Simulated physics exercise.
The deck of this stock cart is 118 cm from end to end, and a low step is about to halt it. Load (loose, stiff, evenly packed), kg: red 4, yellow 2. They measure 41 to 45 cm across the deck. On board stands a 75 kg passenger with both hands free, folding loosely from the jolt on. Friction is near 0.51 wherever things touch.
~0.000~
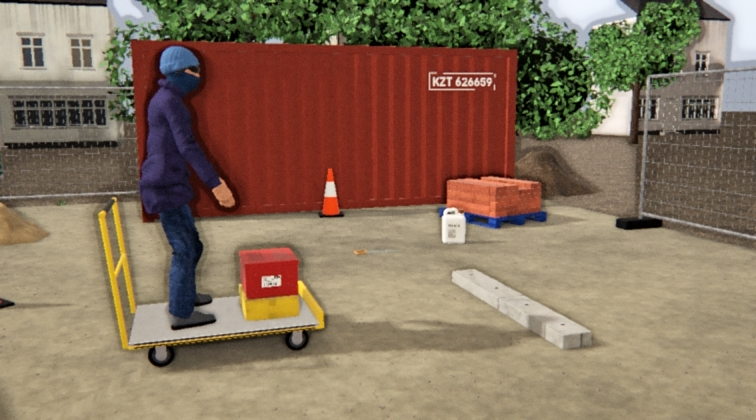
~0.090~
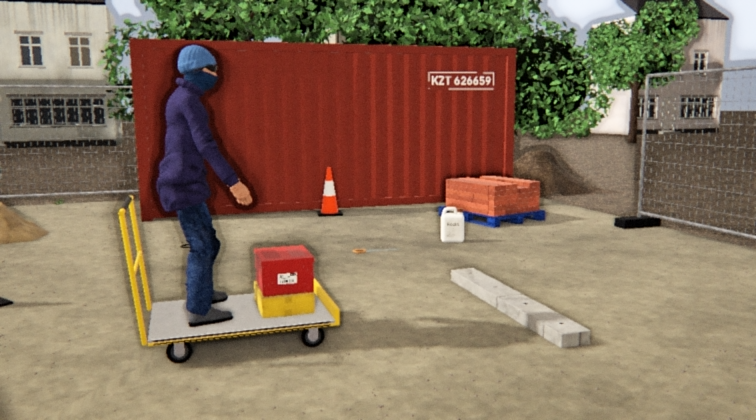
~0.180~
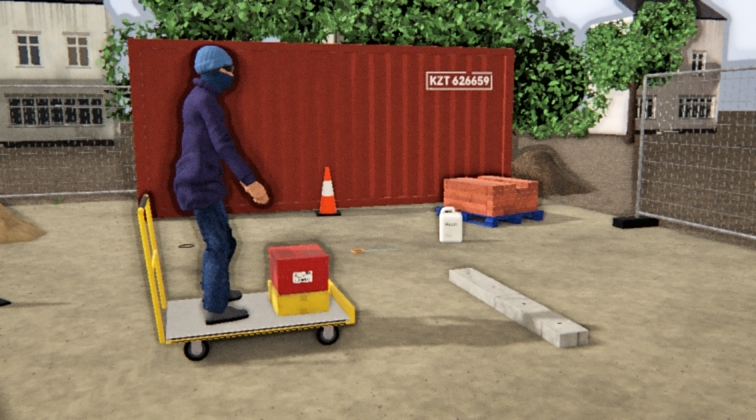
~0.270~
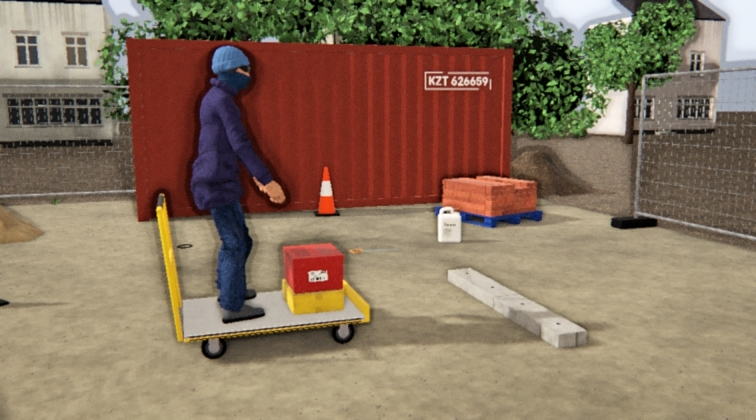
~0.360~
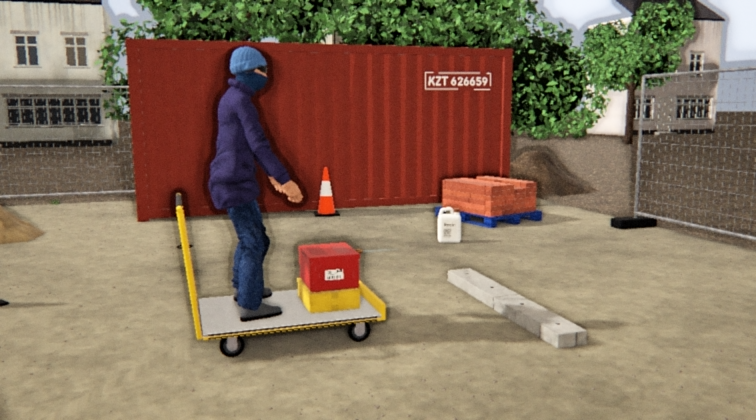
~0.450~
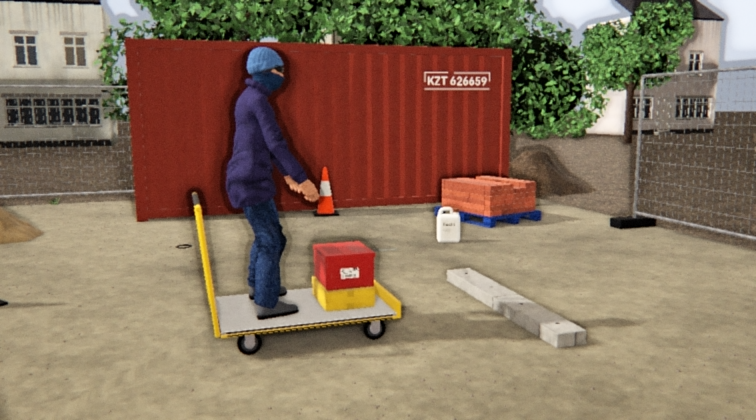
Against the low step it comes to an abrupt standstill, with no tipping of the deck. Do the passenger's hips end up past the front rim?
No.
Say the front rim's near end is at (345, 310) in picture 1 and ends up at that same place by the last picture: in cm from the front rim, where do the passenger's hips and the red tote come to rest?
Hips 70 behind, red 50 past.
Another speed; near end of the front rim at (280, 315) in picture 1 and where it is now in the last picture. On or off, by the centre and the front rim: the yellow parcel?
Going by the centre and the rim, the yellow item: Stays put.
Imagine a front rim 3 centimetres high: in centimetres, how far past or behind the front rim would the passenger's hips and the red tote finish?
So the hips end 70 cm short of the rim and the red one settles 70 cm beyond it.
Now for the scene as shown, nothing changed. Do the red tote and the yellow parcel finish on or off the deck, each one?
End result - red: Goes over; yellow: Stays.
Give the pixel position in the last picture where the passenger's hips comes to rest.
(425, 250).
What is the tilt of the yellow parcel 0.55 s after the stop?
Some 0°.
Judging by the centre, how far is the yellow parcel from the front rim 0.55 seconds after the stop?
Roughly 20 cm behind it.
After 1.23 s the deck stops.
After 1.48 s the passenger's hips are 65 cm behind the rim, near (428, 207) in the last picture's view.
After 1.78 s the passenger's hips are 66 cm behind the rim, near (426, 247) in the last picture's view.
After 2.23 s the passenger's hips are 66 cm behind the rim, near (426, 249) in the last picture's view.
At rest, 3.2 s, past the rim, red tote; behind it, yellow parcel and the passenger's hips.
